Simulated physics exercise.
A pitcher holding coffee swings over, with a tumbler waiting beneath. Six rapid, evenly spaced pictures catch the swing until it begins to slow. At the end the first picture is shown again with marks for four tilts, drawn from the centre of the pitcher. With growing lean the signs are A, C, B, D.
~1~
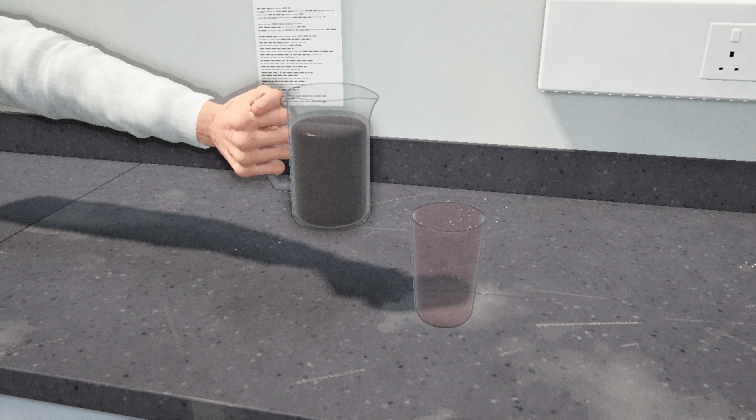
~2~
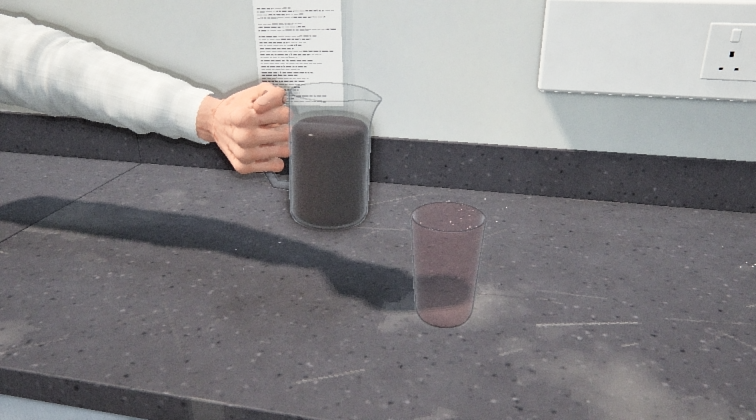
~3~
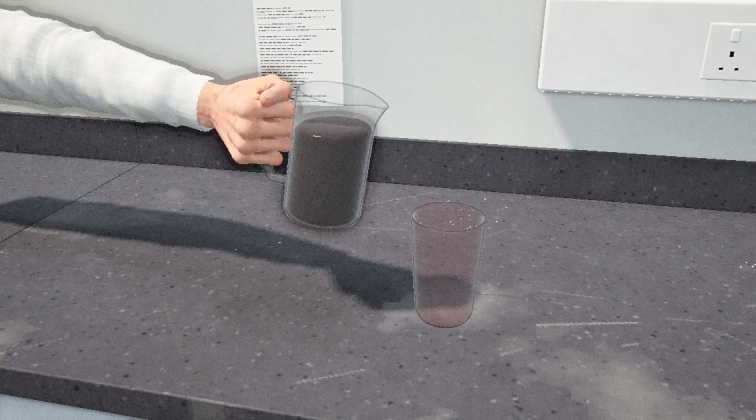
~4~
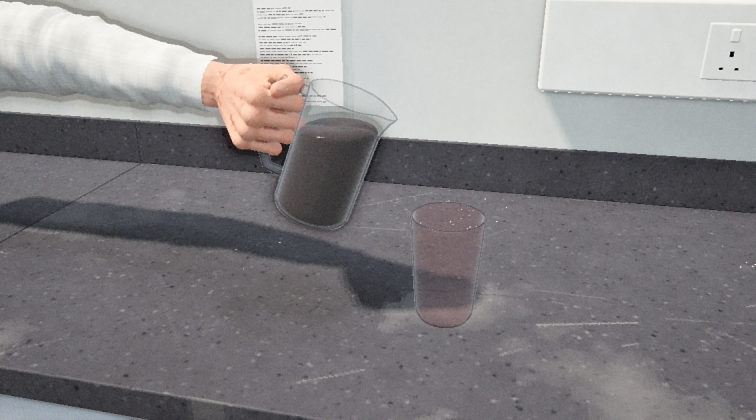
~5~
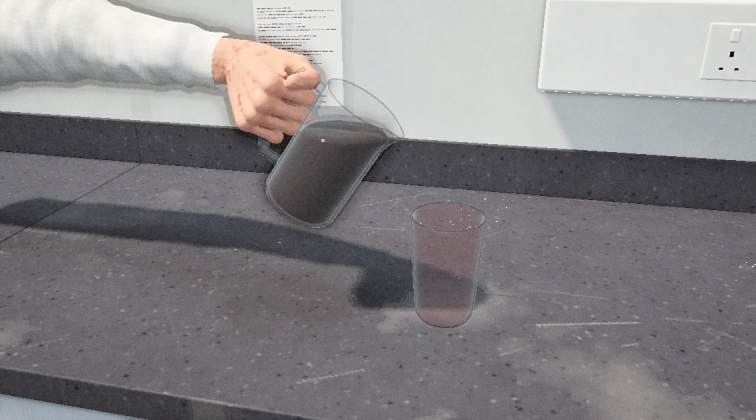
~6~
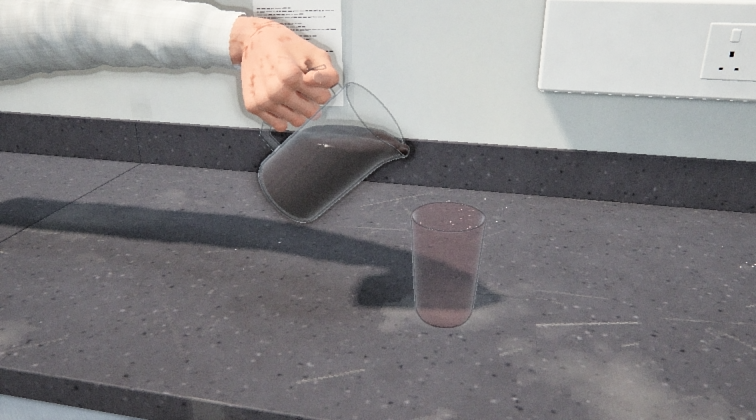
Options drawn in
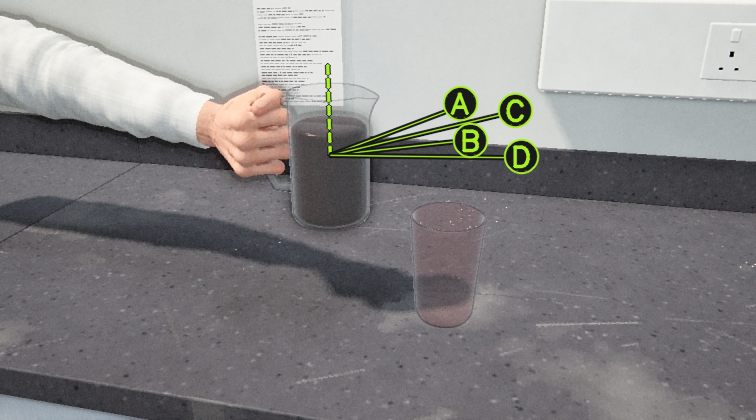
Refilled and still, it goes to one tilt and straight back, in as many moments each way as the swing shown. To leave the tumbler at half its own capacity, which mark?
I would pick tilt C.
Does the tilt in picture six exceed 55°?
No.
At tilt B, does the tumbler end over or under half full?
Over.
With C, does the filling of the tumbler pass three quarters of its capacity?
No, it does not.
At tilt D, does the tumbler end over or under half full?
Over half.
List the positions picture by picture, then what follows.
Upright, lip at (377, 97); rim of the tumbler round (448, 216); nothing has left yet, in the first picture.
Tipped about 2°, lip at (379, 99); nothing has left yet, in the second picture.
Tipped about 9°, lip at (386, 107); nothing has left yet, in the third picture.
Tipped about 20°, lip at (395, 119); nothing has left yet, in the fourth picture.
Tipped about 33°, lip at (403, 136); nothing has left yet, in the fifth picture.
Tipped about 47°, lip at (406, 154); nothing has left yet, in the sixth picture.
On the marked copy, A at (444, 112); B at (452, 141); C at (499, 115); D at (504, 157).
With A, the tumbler ends with about 34 % of what it can hold.
With B, the tumbler ends with about 69 % of what it can hold.
With C, the tumbler ends with about 51 % of what it can hold.
With D, the tumbler ends with about 80 % of what it can hold; 5 % of the coffee is spilt.
